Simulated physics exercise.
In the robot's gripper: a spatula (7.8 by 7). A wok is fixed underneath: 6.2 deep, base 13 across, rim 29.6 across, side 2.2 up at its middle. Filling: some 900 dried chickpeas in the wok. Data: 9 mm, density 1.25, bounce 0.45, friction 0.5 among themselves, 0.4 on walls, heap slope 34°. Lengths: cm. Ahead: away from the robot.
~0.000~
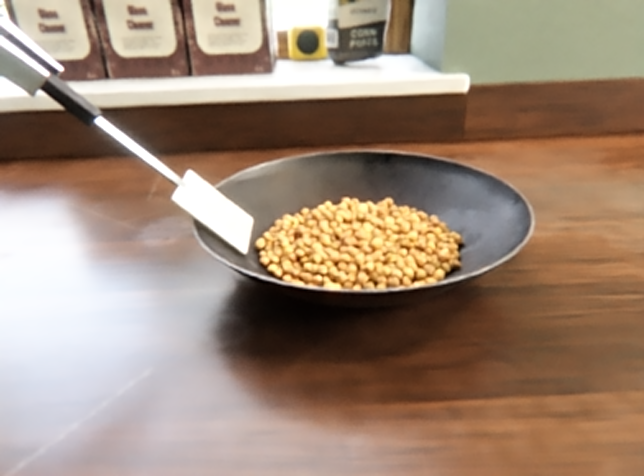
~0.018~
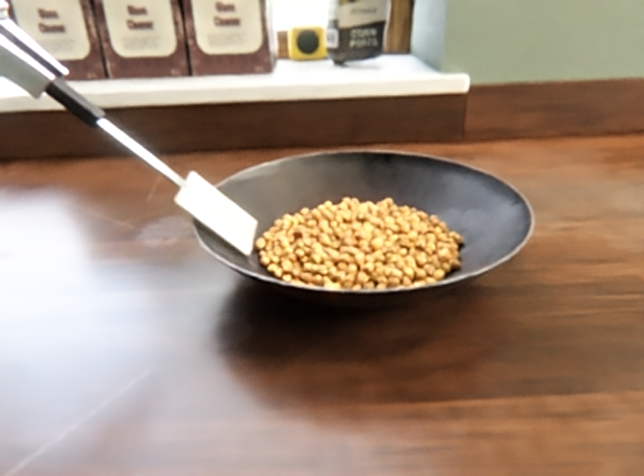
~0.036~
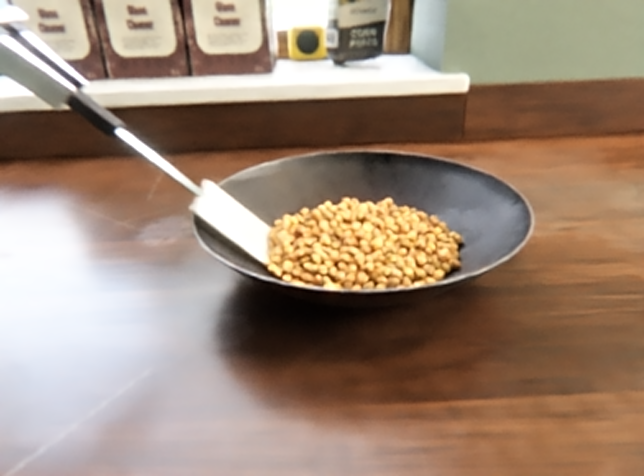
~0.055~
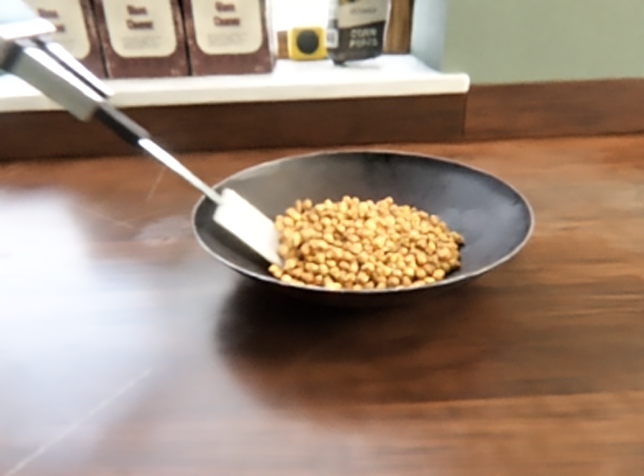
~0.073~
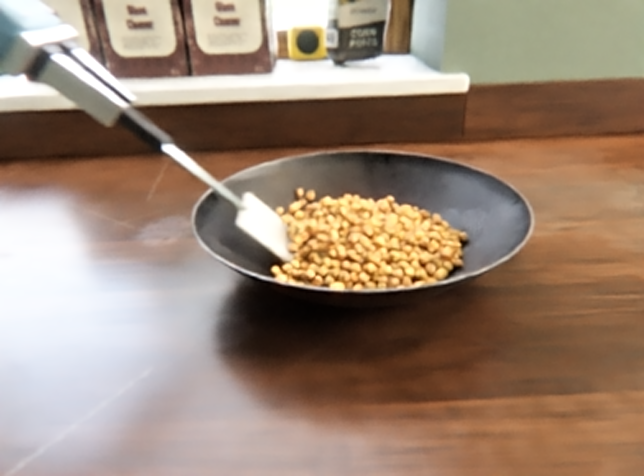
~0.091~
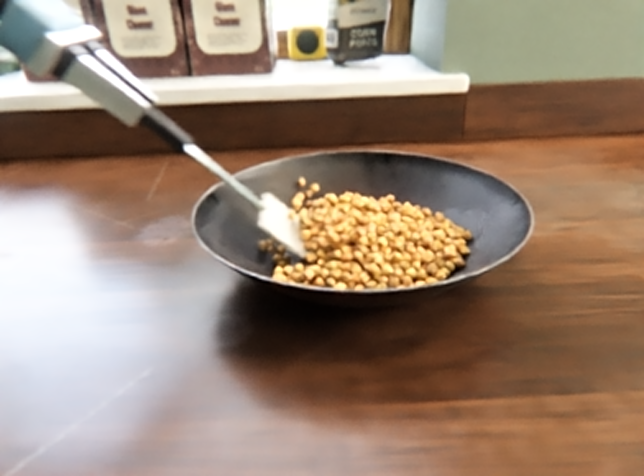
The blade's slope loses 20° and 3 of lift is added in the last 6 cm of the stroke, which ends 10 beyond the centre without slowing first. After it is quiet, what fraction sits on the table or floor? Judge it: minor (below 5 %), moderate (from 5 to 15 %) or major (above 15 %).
My judgement: Major.
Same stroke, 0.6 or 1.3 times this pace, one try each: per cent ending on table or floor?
The two tries give about 10 and 30 in a hundred.
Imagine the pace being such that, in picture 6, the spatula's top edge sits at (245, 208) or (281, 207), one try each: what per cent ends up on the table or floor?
Roughly 20 and 30 percent.
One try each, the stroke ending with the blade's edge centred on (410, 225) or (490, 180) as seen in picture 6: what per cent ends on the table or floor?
0 % and 30 %.
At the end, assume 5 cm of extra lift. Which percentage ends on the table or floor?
Result: Approx. 20 %.
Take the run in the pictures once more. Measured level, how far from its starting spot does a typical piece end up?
Some 3 cm.
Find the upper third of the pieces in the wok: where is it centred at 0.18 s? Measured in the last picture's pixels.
At about (417, 218).
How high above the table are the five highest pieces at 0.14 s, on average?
Roughly 7 cm above the table.
By 0.14 s, sloping 45°, highest piece 8 above the table; 900 in the wok.
By 0.18 s, sloping 39°, highest piece 11 above the table; 900 in the wok.
By 0.40 s, sloping 25°, highest piece 10 above the table; 677 in the wok, 78 on the table or floor, 145 on the blade or in flight.
By 1.45 s, sloping 25°, highest piece 7 above the table; 676 in the wok, 224 on the table or floor.
Final count, 676 in the wok, 224 on the table or floor. That is 25 % on the table or floor.
